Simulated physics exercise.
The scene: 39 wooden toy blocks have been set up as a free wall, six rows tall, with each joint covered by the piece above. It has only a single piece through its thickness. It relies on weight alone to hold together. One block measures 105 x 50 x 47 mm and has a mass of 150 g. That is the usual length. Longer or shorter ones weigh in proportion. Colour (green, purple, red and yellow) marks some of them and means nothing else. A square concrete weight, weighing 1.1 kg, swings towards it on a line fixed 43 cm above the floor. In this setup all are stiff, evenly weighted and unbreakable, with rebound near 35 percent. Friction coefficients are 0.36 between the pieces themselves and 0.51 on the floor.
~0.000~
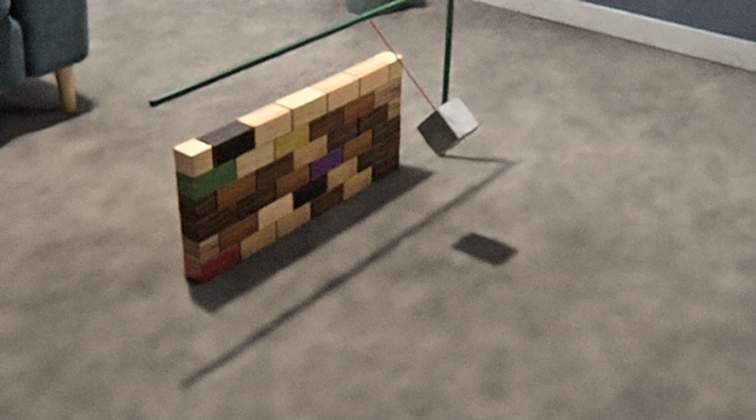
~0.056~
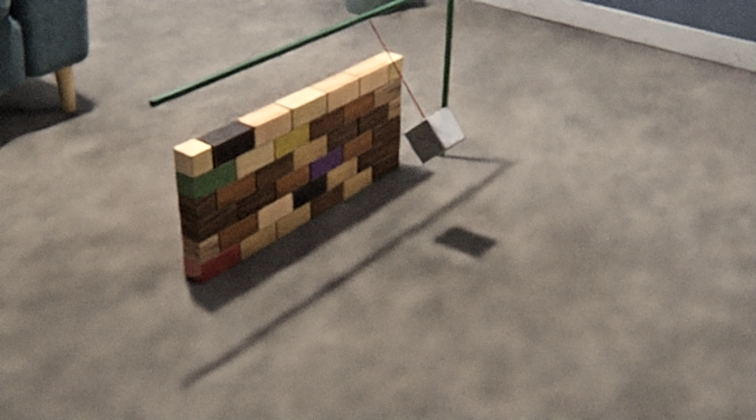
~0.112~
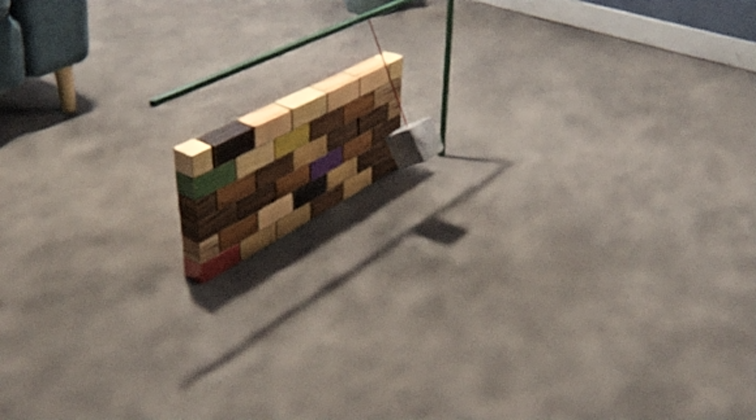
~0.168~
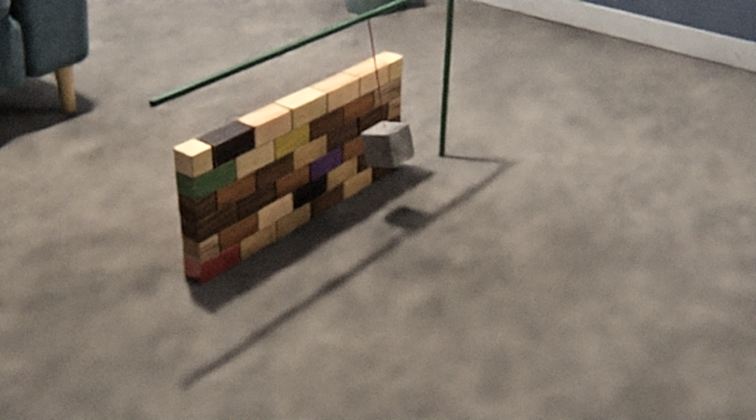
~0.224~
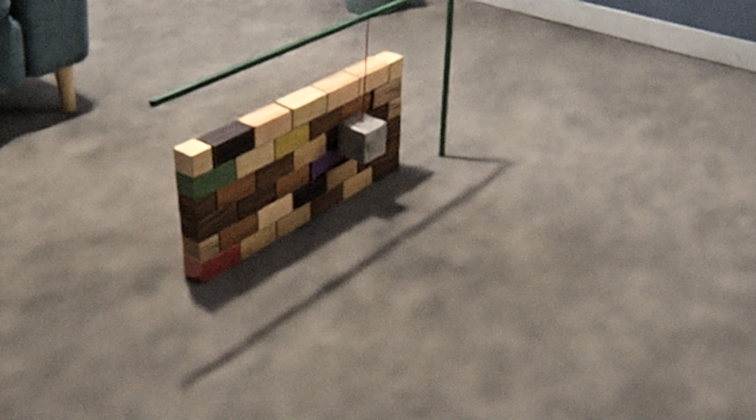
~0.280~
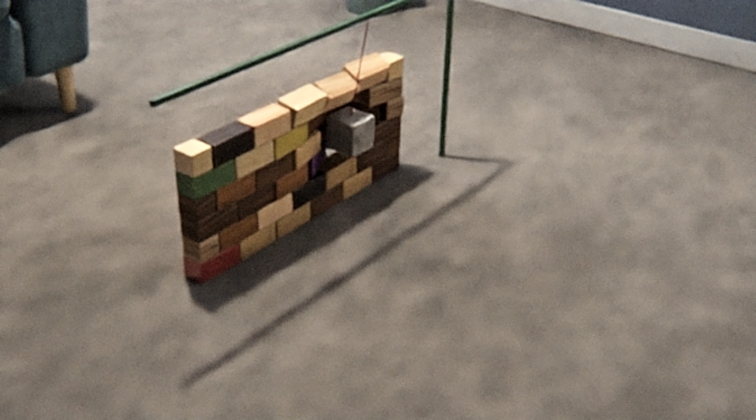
A low wall of wooden blocks stands on a grey-brown carpet, seen from slightly above at an angle, with a sofa leg at the upper left. The blocks are mostly tan and dark brown, with green and red ones at the left end, and a grey cube hangs by a thin line from a green frame. The cube swings leftward into the wall's right half and pushes several blocks out of line.
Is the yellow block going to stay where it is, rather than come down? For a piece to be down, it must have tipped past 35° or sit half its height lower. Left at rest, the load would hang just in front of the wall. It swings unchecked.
No, it ends up down.
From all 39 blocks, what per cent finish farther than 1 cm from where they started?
Answer: 35 %.
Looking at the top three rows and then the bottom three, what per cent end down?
The top part comes to 60 per cent, the bottom part to 10 per cent.
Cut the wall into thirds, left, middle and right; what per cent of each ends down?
Left third 10 percent, middle third 60 percent, right third 50 percent.
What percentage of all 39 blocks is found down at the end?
35 per cent.
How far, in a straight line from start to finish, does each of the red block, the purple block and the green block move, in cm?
Distances in cm - red: 0; purple: 14; green: 0.
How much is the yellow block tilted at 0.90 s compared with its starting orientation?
Angle at that time, about 100 degrees.
By 0.58 s, line 13° past plumb; 6 of the 39 blocks down; yellow block tilted 29°; purple block tilted 36°, 17 mm lower.
By 0.90 s, line 18° before plumb; 14 of the 39 blocks down; yellow block on its side; purple block on its side.
When it is over (2.3 s), line plumb; 14 of the 39 blocks down; yellow block on its side; purple block on its side; green block unmoved. In pixels of the last frame, middles, yellow block near (235, 216), purple block near (292, 179).
